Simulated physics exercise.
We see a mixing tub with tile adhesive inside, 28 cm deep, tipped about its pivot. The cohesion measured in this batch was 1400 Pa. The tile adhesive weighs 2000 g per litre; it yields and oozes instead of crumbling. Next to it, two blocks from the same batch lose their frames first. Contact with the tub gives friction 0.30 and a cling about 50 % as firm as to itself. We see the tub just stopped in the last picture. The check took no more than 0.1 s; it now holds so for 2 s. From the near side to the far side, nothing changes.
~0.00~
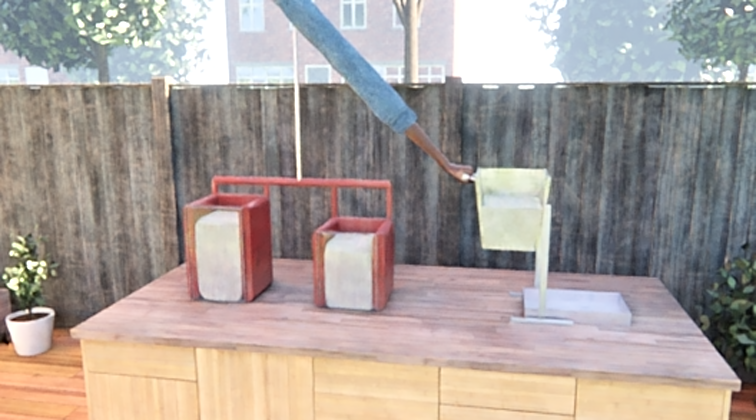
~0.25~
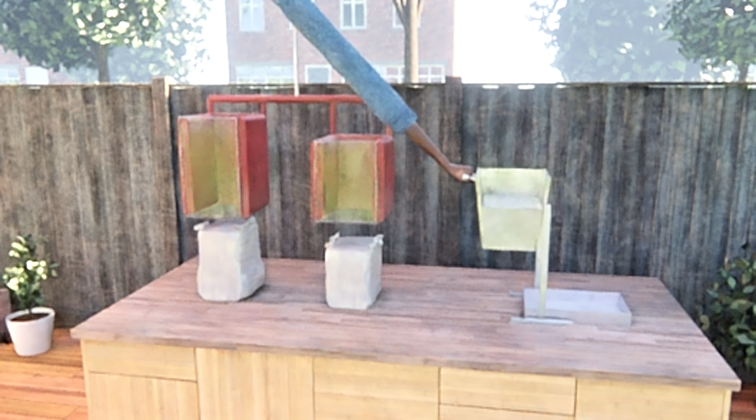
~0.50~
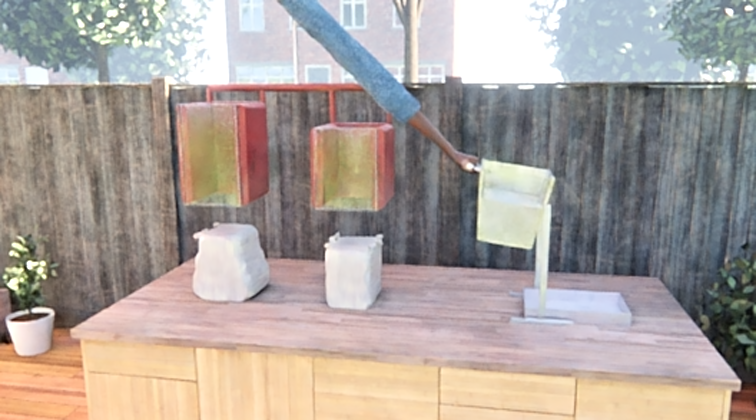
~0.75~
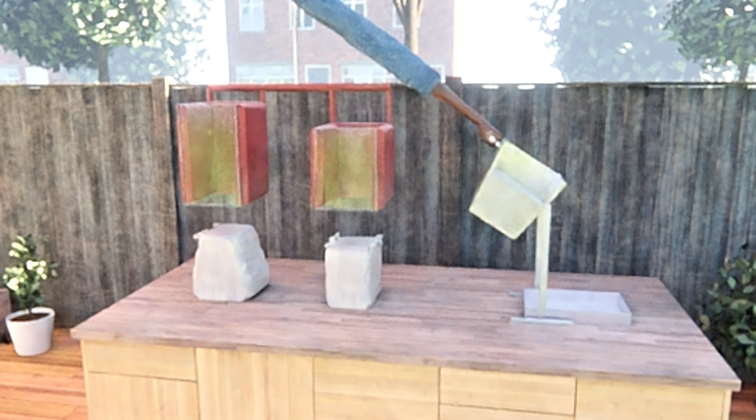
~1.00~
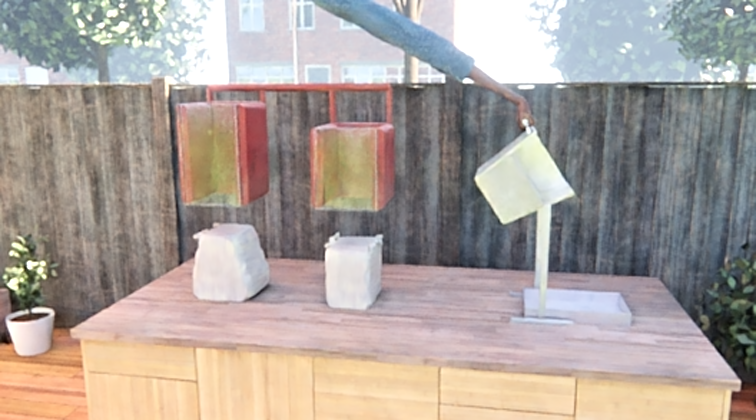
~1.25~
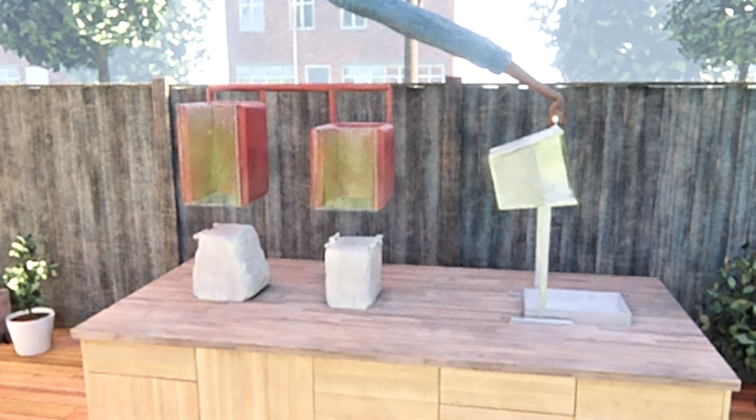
On an outdoor patio, a fixed, slightly raised view faces a wood-topped counter before a dark plank fence, with a potted plant at left and a brick building behind. Two red-framed boxes enclose pale grey blocks at left, and a blue-sleeved arm holds a translucent yellowish tub on a post at right. The joined boxes rise off the blocks, the left one slumping slightly, then the arm tilts the tub steeply rightward.
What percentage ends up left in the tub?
About 100 %.
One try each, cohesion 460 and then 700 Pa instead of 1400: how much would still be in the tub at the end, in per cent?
About 100 % first, about 100 % second.
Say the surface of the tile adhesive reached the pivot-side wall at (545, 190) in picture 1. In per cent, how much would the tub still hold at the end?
It would be near 100 %.
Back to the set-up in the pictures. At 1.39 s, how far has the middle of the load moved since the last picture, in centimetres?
It has moved around 0 centimetres.
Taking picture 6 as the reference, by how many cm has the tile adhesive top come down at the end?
Roughly 0 cm.
After 1.39 s, the tub is at 77 degrees and holds 100 %.
After 1.56 s, the tub is at 77 degrees and holds 100 %.
After 1.73 s, the tub is at 77 degrees and holds 100 %.
After 1.90 s, the tub is at 77 degrees and holds 100 %.
After 3.25 s, the tub is at 77 degrees and holds 100 %.
